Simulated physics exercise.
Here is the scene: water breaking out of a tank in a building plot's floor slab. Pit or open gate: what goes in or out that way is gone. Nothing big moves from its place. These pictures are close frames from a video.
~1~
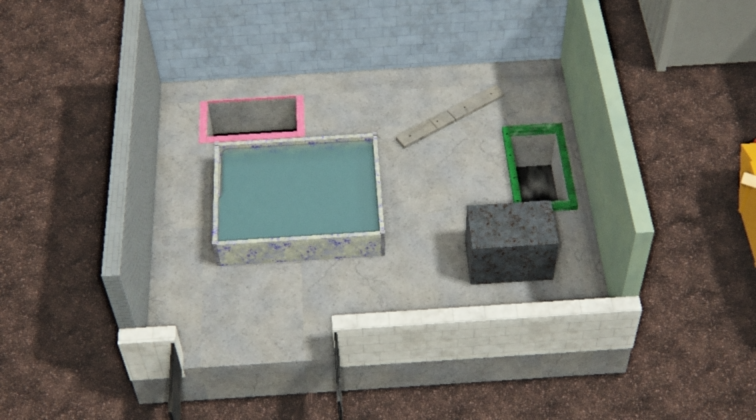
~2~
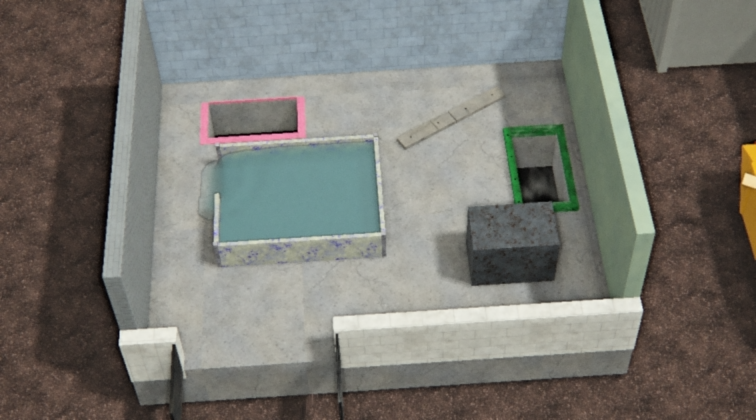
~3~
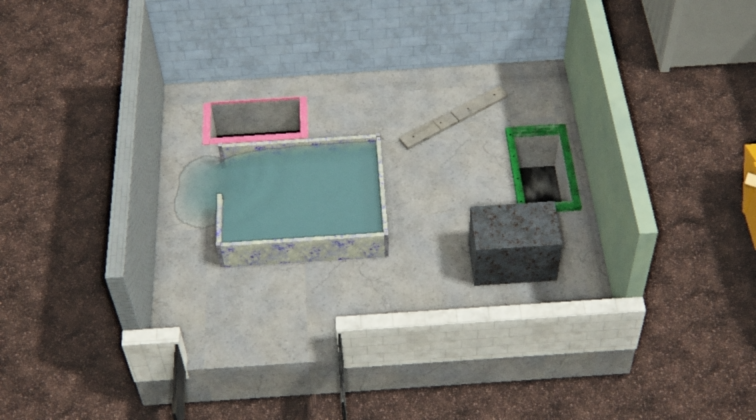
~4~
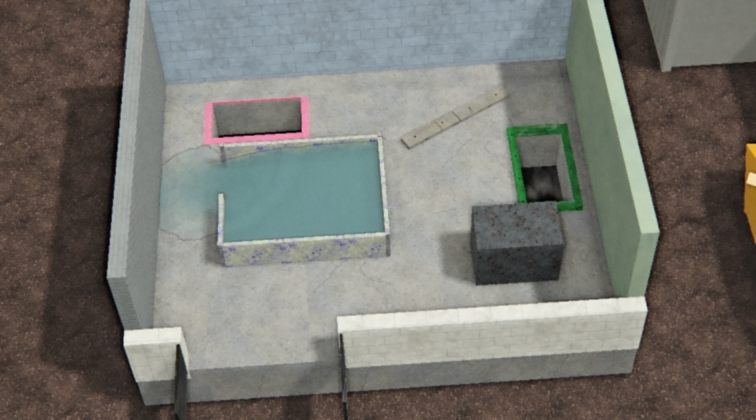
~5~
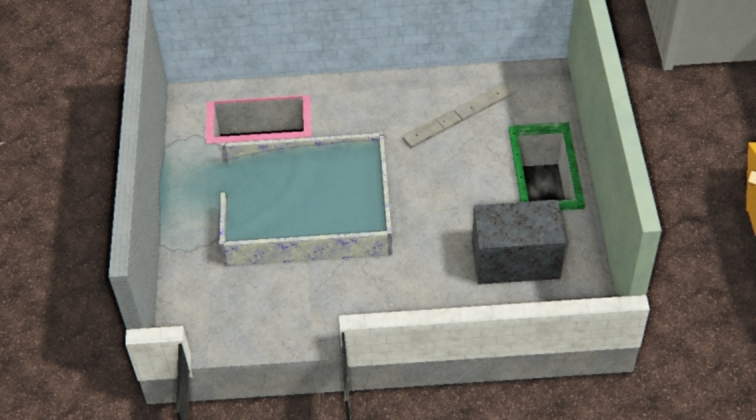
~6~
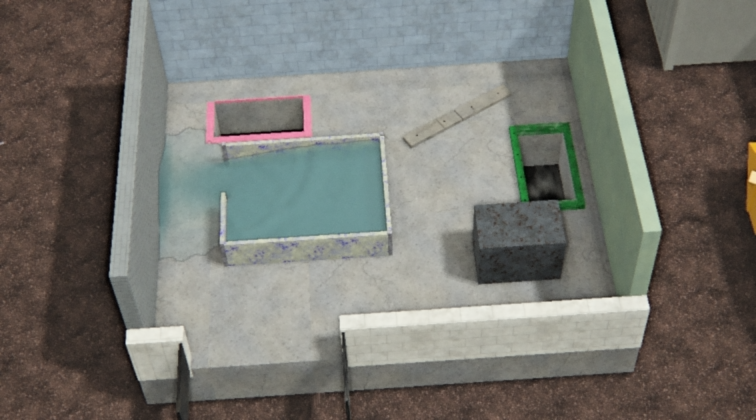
Water sits in a pale, mottled tank on the grey floor of a walled plot, seen from high above the open front gap. A pink-edged pit lies behind the tank, with a pale strip, a green-edged pit and a dark block to the right. The tank's left side opens and water pours out, fanning to the left wall and spreading thinly along it, while the view drifts very slightly.
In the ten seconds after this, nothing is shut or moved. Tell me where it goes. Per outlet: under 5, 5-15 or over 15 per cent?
The gate drains a share exceeding fifteen per cent, the pink pit drains a share exceeding fifteen per cent, the green pit drains a share short of five per cent.
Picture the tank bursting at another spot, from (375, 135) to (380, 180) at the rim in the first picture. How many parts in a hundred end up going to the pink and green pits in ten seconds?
I'd say the pink pit gets around 4 percent and the green pit around 20 percent.
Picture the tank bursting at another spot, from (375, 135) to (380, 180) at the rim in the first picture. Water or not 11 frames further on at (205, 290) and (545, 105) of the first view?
Unsoaked, then soaked.
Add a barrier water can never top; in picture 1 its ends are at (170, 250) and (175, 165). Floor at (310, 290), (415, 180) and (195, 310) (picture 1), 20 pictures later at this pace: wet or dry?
The first location is not reached, the second is not reached, and the third is soaked through.
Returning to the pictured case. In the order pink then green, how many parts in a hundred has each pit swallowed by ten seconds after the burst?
Shares, in order: 26 % and 0 %.
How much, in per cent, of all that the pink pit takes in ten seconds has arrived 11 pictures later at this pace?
It should be near 0 percent of the ten-second total.
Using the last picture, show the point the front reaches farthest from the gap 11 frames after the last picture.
The front's farthest point is close to (155, 357).
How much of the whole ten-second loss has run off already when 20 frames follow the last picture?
Roughly 20 %.
A moment on, water covers 10 % of the floor; the gate 0 %, the pink pit 0 %, the green pit 0 %.
Next, water covers 25 % of the floor; the gate 0 %, the pink pit 1 %, the green pit 0 %.
Then, water covers 30 % of the floor; the gate 4 %, the pink pit 6 %, the green pit 0 %.
Later, water covers 40 % of the floor; the gate 14 %, the pink pit 16 %, the green pit 0 %.
In the end, water covers 50 % of the floor; the gate 23 %, the pink pit 26 %, the green pit 0 %.
